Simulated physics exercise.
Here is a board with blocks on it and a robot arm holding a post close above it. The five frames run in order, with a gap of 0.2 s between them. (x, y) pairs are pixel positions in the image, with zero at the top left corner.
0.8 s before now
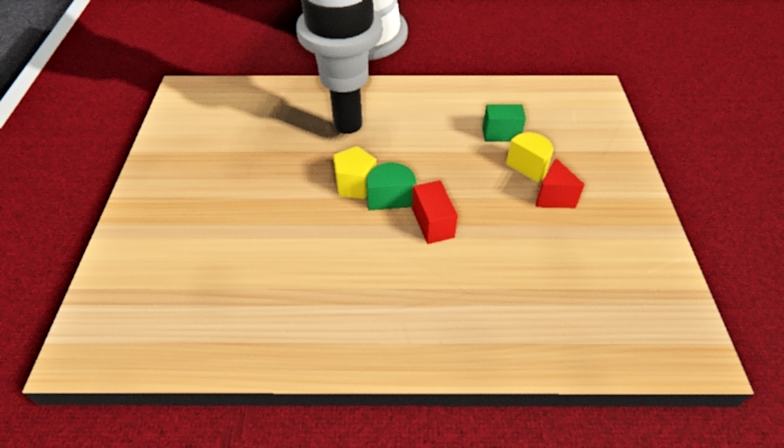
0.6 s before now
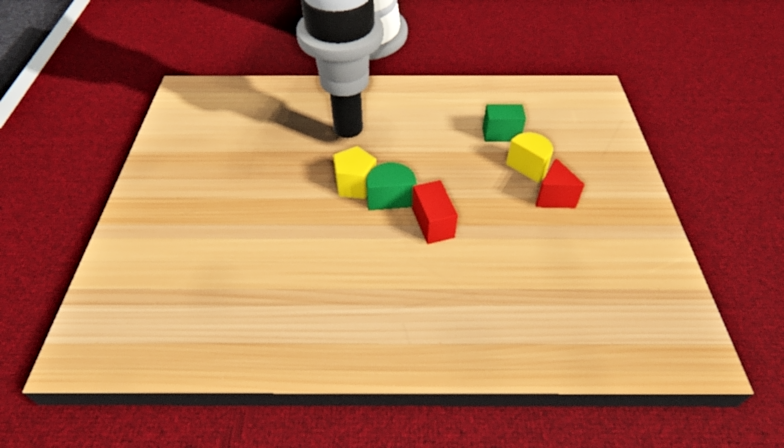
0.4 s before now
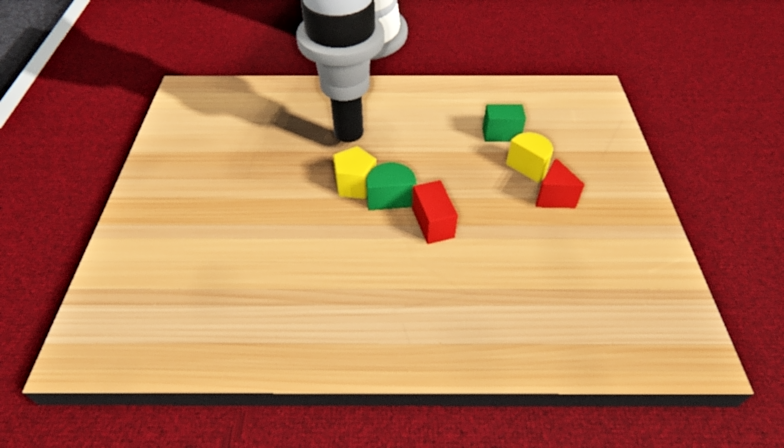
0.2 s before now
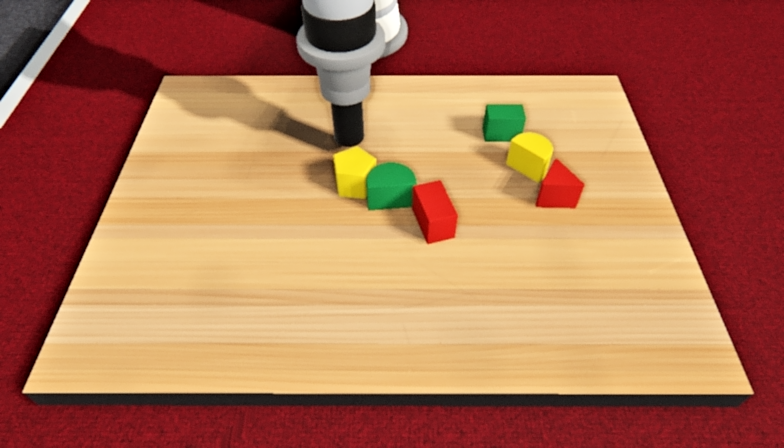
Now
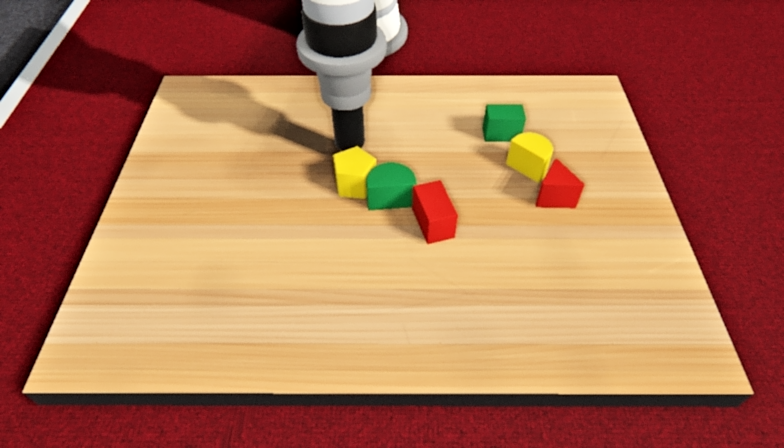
At the start, a robot arm holds a dark post above the upper left part of a wooden board, behind a yellow five-sided block in a cluster of colored blocks. The post then moves slowly a short way down the view toward the yellow block, narrowing the gap, while all the blocks stay still.
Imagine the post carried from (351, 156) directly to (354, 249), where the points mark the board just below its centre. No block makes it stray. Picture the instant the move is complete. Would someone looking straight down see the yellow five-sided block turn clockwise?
The answer is yes.
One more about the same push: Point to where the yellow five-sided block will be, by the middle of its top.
The yellow five-sided block ends near (347, 257).
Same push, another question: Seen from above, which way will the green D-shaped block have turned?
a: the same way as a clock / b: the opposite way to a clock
b.
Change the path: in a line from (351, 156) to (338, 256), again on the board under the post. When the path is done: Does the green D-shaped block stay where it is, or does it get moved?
That block gets shifted.
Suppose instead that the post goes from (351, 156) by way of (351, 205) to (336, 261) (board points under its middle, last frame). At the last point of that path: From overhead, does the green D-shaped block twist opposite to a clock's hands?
I'd say yes.
What follows on the original path. One third of the way, post at (352, 172); yellow five-sided block at (353, 186); green D-shaped block at (398, 185), turned 55° anticlockwise.
Two thirds of the way, post at (353, 203); yellow five-sided block at (351, 220), turned 20° clockwise; green D-shaped block at (398, 185), turned 55° anticlockwise.
At the end, post at (353, 237); yellow five-sided block at (347, 257), turned 30° clockwise; green D-shaped block at (398, 185), turned 55° anticlockwise; red rectangle not moved.
